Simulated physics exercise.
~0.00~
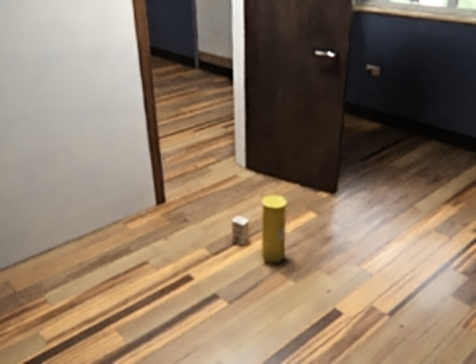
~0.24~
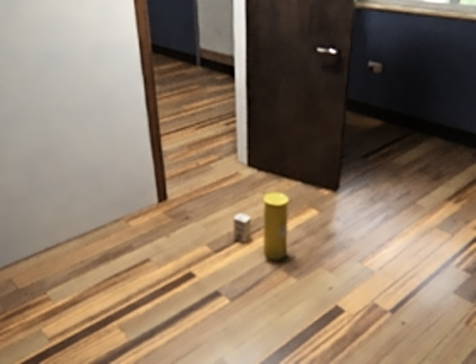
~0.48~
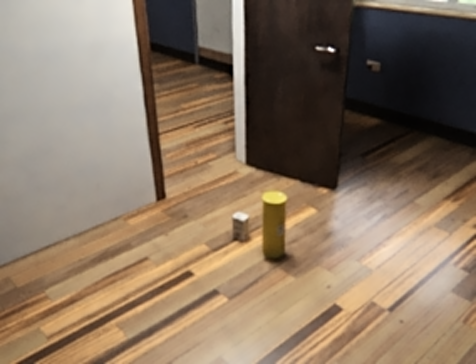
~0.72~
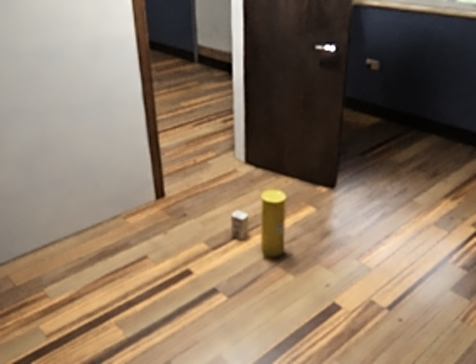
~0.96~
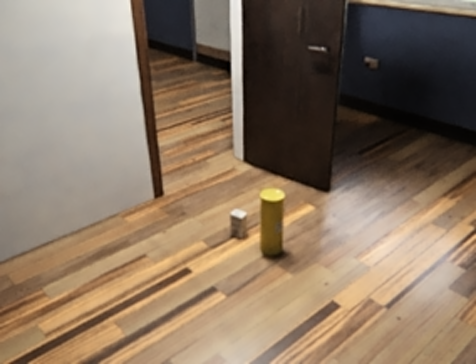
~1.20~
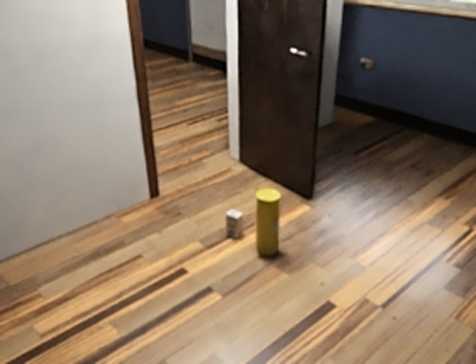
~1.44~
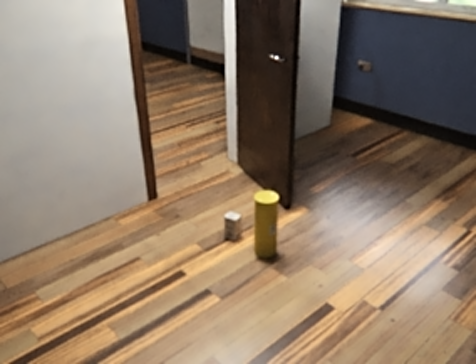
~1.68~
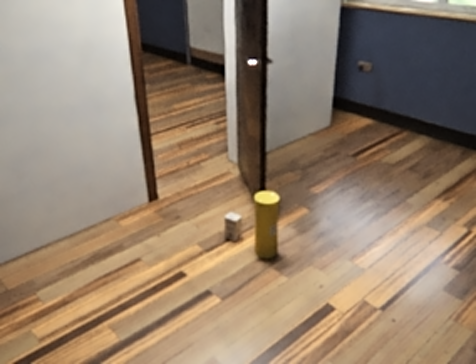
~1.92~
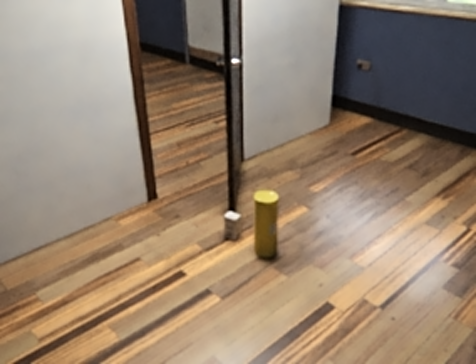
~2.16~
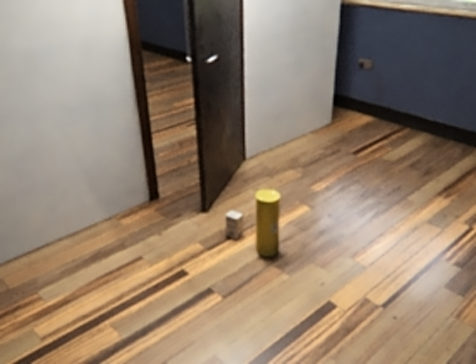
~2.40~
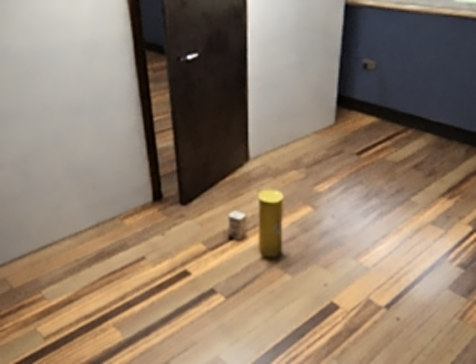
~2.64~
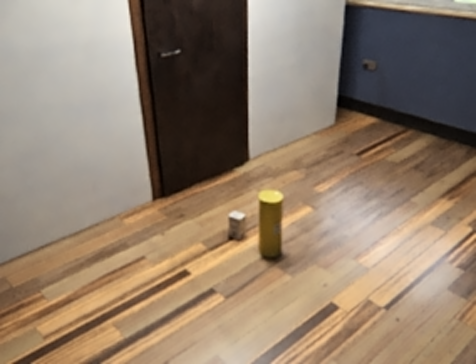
Dark brown door swinging from wide open to fully closed, passing behind a small white carton and yellow canister left standing.
